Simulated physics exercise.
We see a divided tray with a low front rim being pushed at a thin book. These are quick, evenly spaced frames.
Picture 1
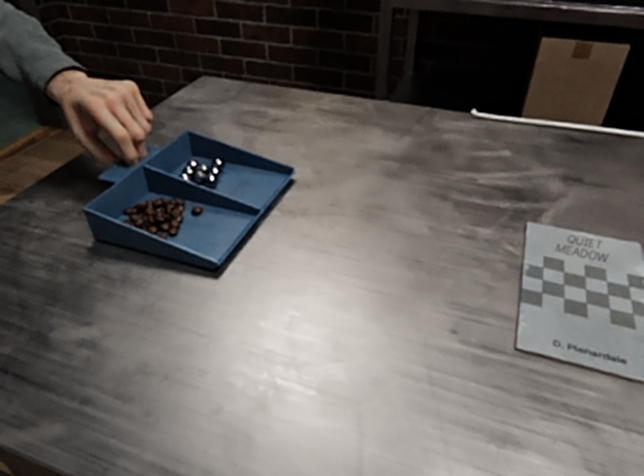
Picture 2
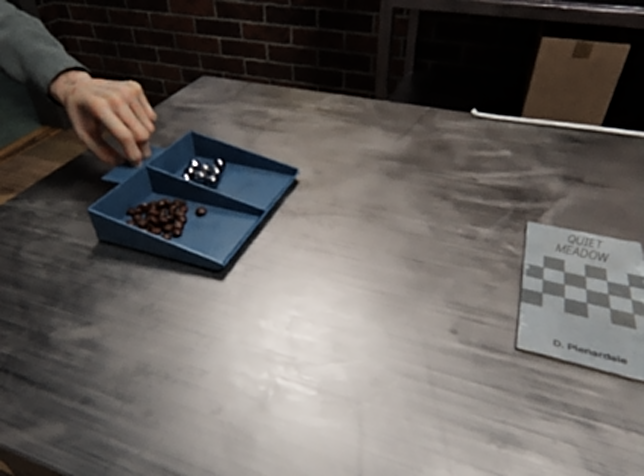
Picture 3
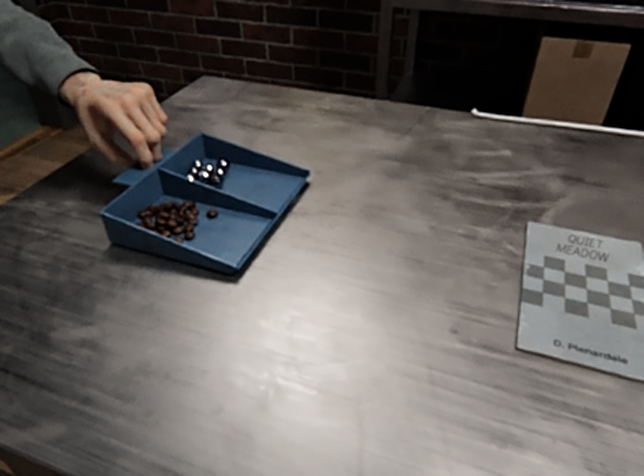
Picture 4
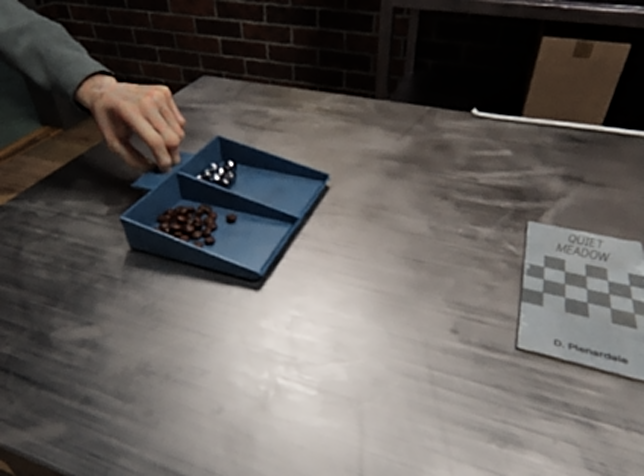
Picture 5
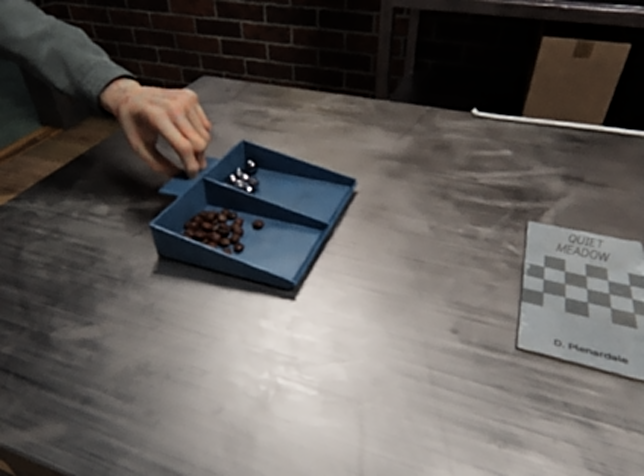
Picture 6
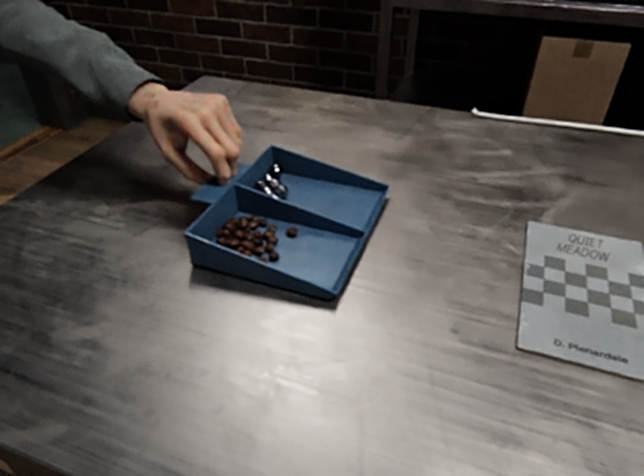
We see a hand push a blue divided tray, with small dark brown pieces in the front section and shiny balls in the back, rightward across a gray table, gradually narrowing the gap to a thin book lying flat.
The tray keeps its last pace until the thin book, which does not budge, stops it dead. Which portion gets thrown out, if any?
The front portion keeps within its part; the back portion throws some past the low edge.
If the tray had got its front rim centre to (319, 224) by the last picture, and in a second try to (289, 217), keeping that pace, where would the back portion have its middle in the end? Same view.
At about (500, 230), and at (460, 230).
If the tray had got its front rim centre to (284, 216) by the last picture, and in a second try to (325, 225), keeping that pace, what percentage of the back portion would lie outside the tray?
In turn 0 and 0 in a hundred.
Then, 0.11 s later than the last frame, tray still sliding, front rim near (443, 252); front portion all inside; back portion all inside.
Then, 0.32 s later than the last frame, tray stopped at the thin book; front portion all inside, moved towards the front rim; back portion all inside, moved towards the front rim.
Then, 0.53 s later than the last frame, tray stopped at the thin book; front portion all inside, moved towards the front rim; back portion roughly half out of the tray.
When it is over, tray stopped at the thin book; front portion all inside, moved towards the front rim; back portion roughly half out of the tray.
